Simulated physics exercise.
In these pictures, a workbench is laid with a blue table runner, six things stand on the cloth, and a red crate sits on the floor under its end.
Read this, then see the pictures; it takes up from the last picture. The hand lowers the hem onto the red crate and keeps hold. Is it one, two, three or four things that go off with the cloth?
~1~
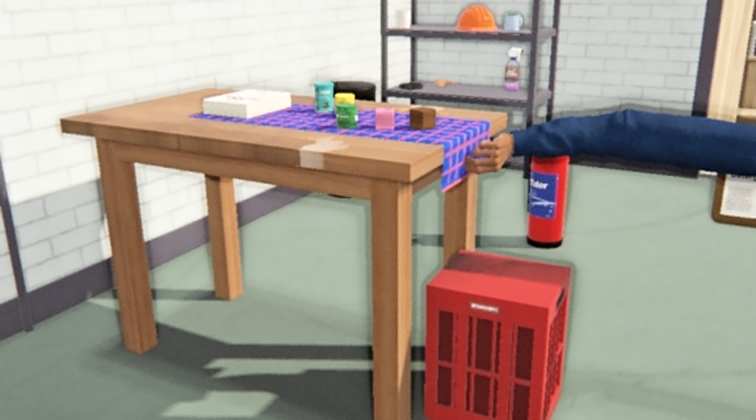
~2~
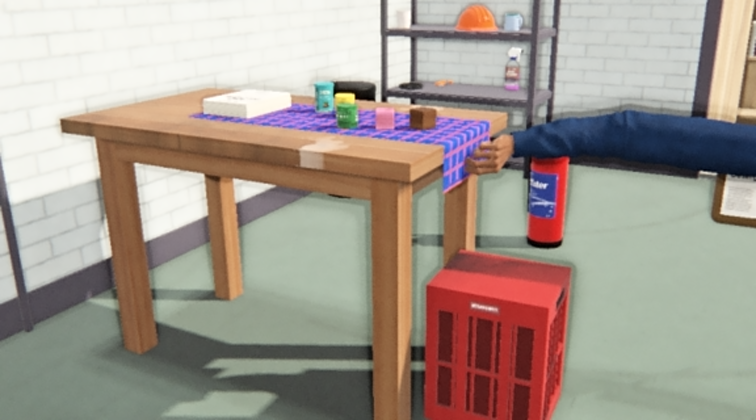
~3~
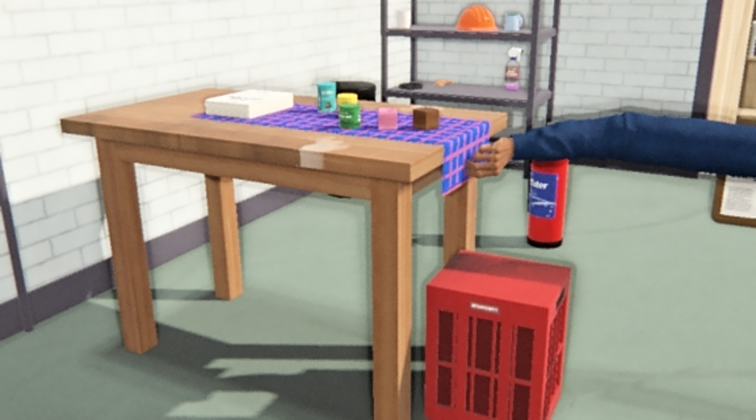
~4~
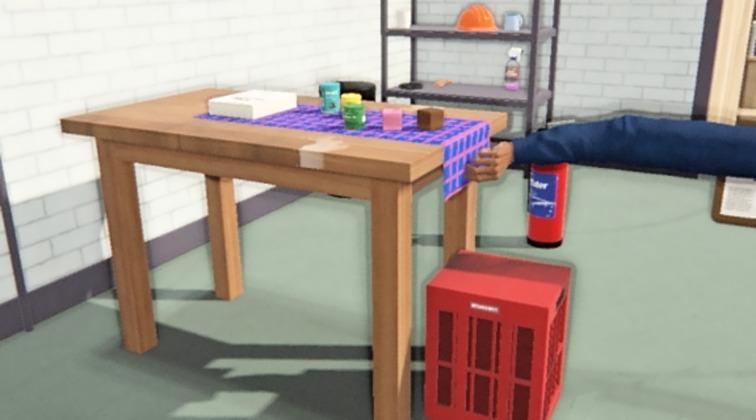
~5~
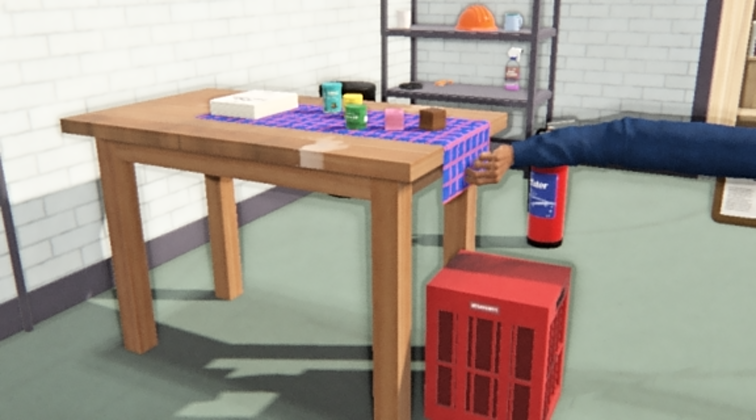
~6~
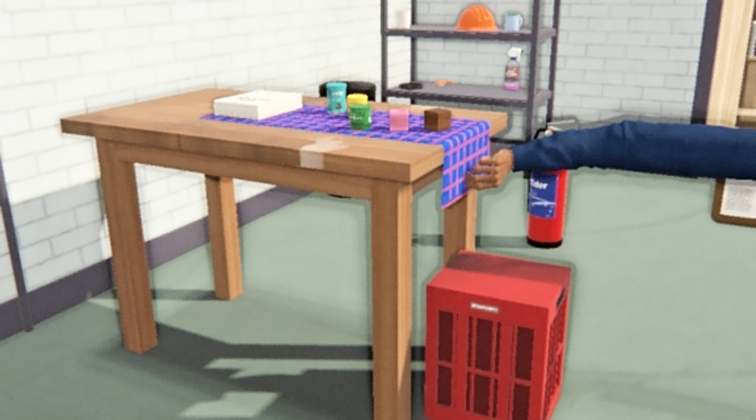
The number that falls is two.
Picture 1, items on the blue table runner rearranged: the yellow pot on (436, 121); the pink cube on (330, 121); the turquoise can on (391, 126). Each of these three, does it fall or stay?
First the yellow pot: It ends off the top. Next the pink cube: It is still up there. Last the turquoise can: It ends off the top.
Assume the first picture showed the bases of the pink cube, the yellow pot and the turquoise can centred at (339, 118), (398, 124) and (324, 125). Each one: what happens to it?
The pink cube stays put; the yellow pot ends up off; the turquoise can stays put.
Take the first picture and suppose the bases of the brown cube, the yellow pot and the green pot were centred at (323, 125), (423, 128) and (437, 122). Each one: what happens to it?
I reckon the brown cube hangs on, the yellow pot takes a fall and the green pot takes a fall.
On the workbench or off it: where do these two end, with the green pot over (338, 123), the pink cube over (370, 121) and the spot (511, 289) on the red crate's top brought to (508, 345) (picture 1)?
The green pot does not stay aboard, and the pink cube does not stay aboard.
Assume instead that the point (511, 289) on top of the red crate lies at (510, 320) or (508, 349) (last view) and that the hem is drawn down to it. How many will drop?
Over the edge: 3, then 4.
A little later, hem near (467, 238); brown cube gone.
Next, hem on the crate; brown cube and pink cube gone.
When it is over, hem on the crate; brown cube and pink cube gone. Over the edge go two.
